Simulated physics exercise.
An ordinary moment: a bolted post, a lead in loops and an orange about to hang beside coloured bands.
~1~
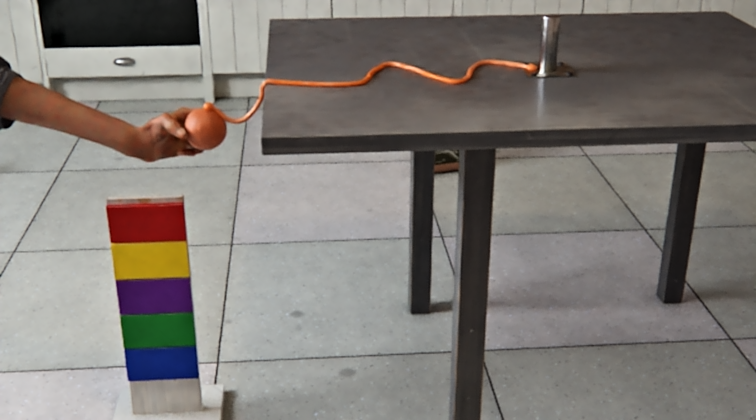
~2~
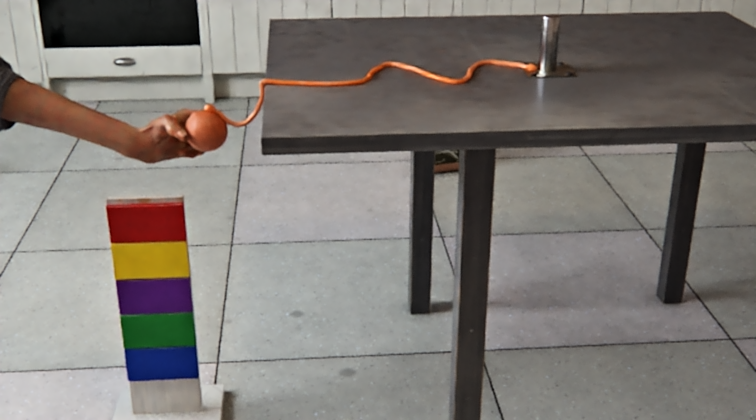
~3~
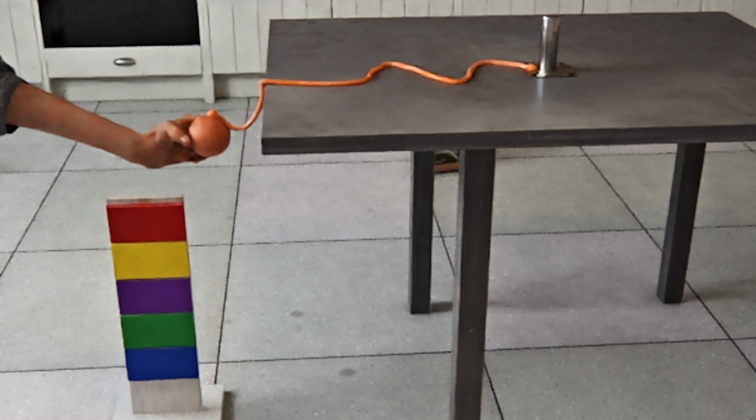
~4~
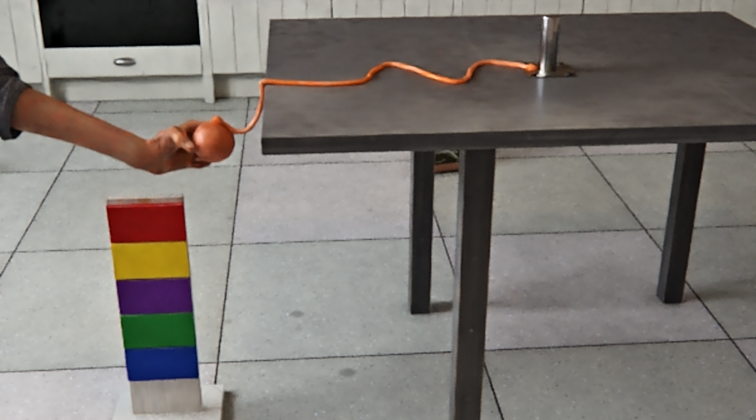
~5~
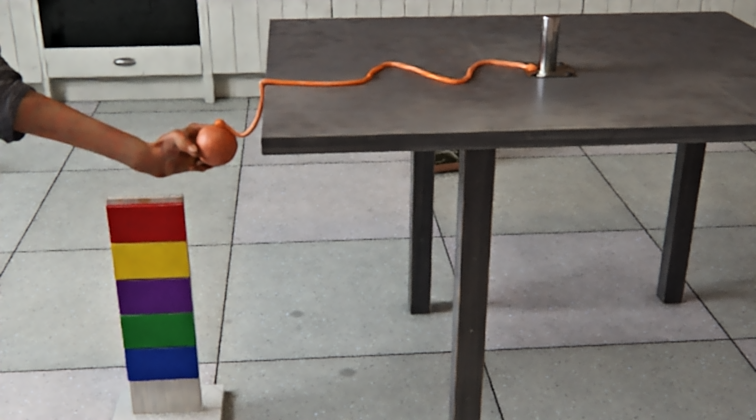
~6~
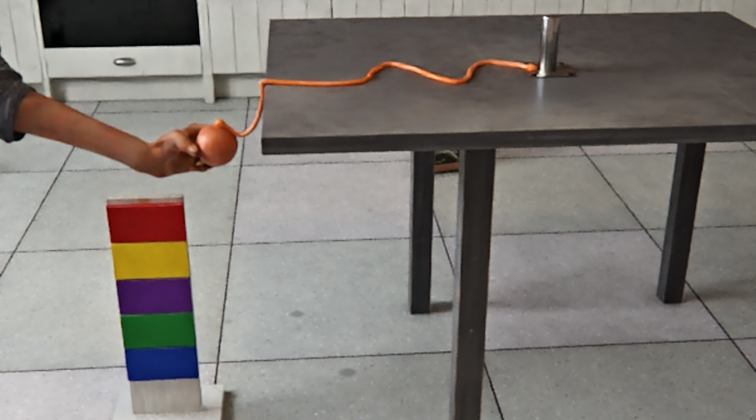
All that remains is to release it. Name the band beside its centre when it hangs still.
The lead holds its middle at purple.
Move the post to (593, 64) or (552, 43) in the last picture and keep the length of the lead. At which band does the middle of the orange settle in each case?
In that order: Yellow; yellow.
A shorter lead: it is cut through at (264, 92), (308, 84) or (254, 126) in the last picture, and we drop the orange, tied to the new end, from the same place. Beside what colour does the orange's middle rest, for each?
One after the other, red; none, it hangs higher; yellow.
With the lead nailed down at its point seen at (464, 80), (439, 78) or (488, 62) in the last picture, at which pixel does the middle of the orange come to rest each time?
About (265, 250), (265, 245) and (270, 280).
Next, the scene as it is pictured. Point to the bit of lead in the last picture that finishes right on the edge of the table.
At (370, 76), roughly.
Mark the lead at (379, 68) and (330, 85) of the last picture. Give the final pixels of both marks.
About (289, 79), and the other about (268, 141).
Early on, orange near (286, 284); level with purple.
Midway, orange near (254, 293); level with purple.
Finally, orange near (271, 294); level with purple. At purple.
